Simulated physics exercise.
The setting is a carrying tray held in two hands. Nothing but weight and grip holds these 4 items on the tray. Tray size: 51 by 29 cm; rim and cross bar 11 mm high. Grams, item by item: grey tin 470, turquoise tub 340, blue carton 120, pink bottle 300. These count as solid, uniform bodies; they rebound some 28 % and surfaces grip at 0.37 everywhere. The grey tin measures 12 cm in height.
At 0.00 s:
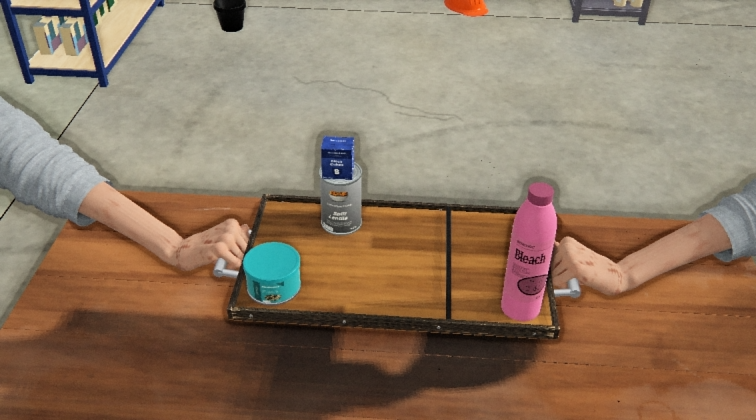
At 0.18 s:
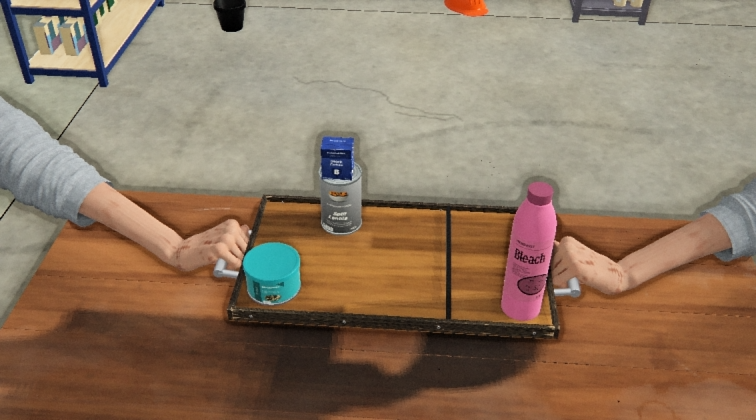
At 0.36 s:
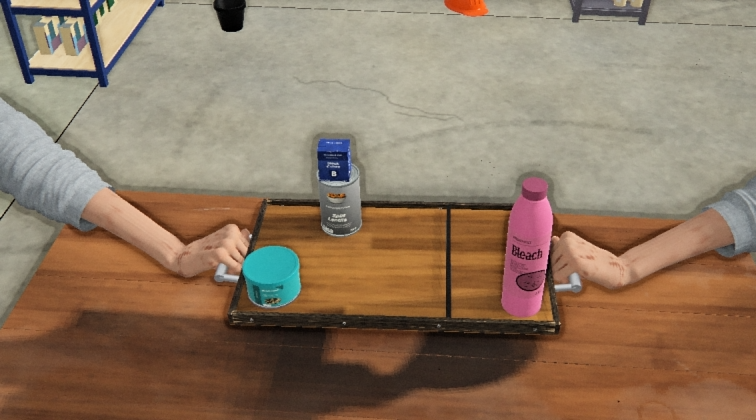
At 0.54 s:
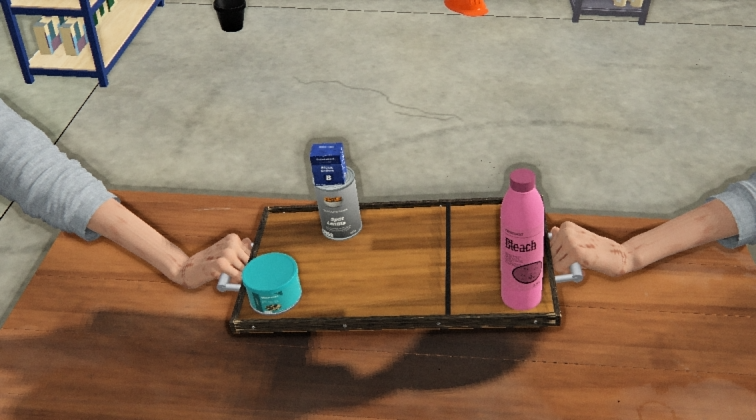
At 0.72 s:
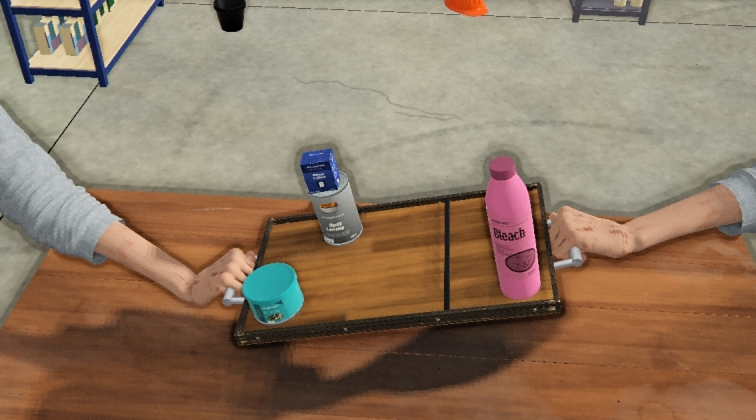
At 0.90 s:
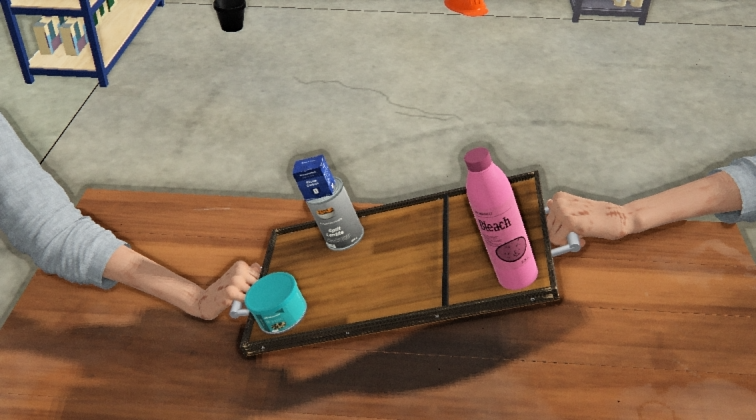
The video shows two hands holding a level wooden tray carrying a turquoise tub, a blue carton on a grey tin, and a pink bottle, then gradually tilting it left edge down, the items leaning with it.
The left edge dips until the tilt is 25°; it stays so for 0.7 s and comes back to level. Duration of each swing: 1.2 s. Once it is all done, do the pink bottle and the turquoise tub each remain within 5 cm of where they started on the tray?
Watch the pink bottle - it heads off; watch the turquoise tub - it hangs around its start.
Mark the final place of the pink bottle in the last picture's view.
At pixel (365, 292) or so, give or take.
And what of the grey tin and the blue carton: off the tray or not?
Grey tin: Out of bounds; blue carton: Out of bounds.
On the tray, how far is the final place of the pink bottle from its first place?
About 27 cm.
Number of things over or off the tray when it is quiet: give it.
It adds up to 3.
Around 1.40 s, tilt 25°, left edge down; pink bottle on its side near (358, 291); blue carton shifted 8 cm; grey tin shifted 5 cm.
Around 1.90 s, tilt 25°, left edge down; grey tin and blue carton now off the tray; pink bottle on its side near (361, 297).
Around 2.60 s, tilt 12°, left edge down; pink bottle on its side near (362, 293).
Finally (3.7 s), off the tray, grey tin and blue carton; on their side or leaning hard on the tray, pink bottle; turquoise tub still in place (within 5 cm). Final places as that camera would see them, pink bottle near (365, 292), turquoise tub near (268, 272).
